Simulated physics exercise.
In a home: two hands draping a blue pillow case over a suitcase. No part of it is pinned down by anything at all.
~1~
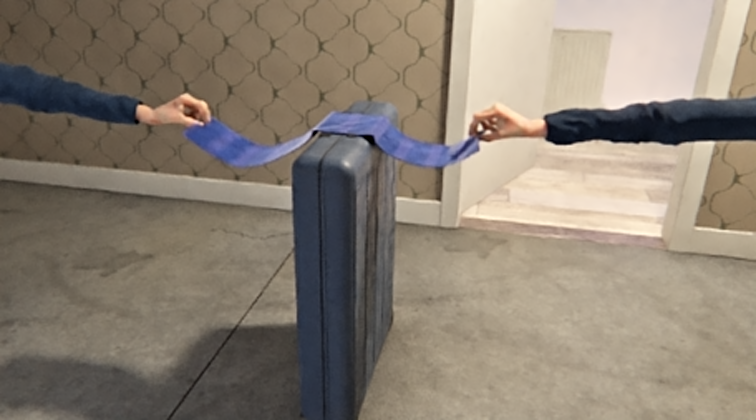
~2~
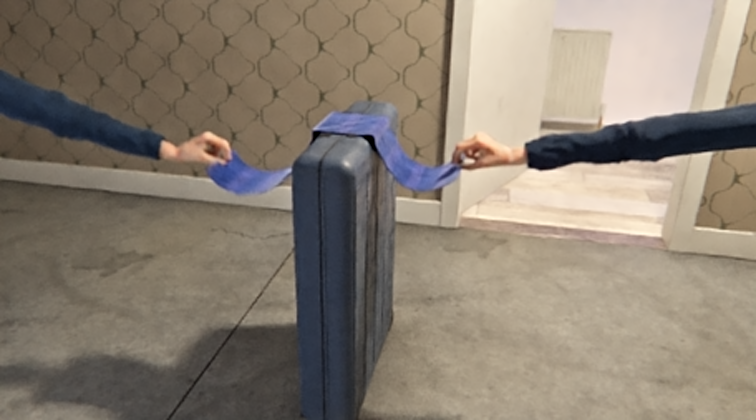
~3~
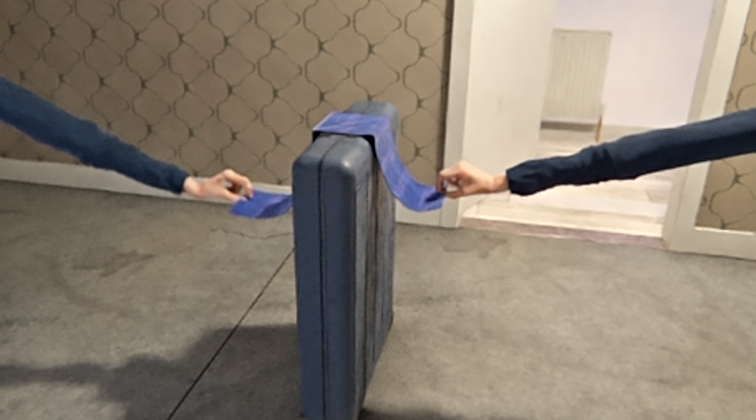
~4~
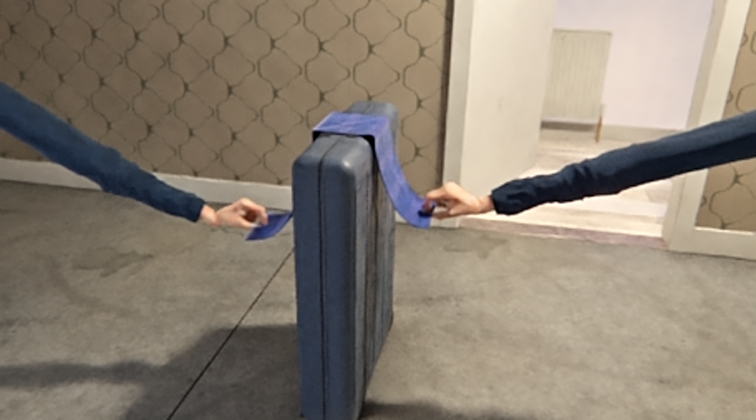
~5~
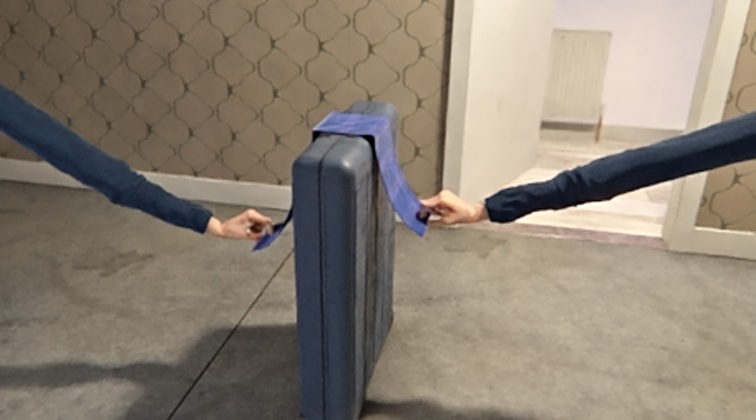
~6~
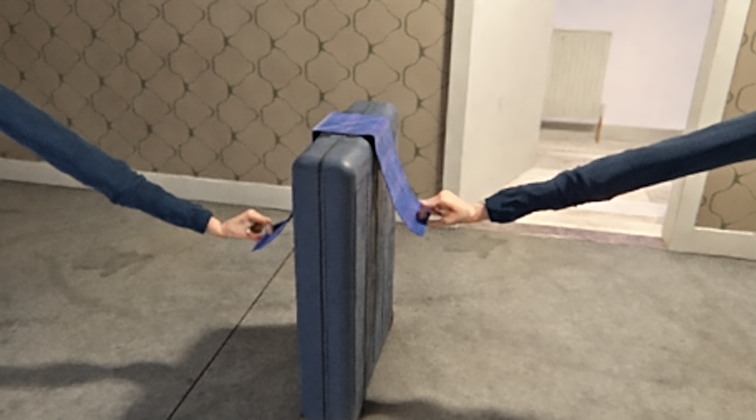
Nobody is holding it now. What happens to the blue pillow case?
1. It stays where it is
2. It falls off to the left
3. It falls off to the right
It stays where it is (1).
Then, 0.18 s past the final frame, pillow case hanging on both sides, left end near (283, 251), right end near (408, 231).
Then, 0.28 s past the final frame, pillow case hanging on both sides, left end near (314, 261), right end near (380, 232).
When it is over, pillow case hanging on both sides, left end near (326, 263), right end near (379, 232). The blue pillow case keeps its place.
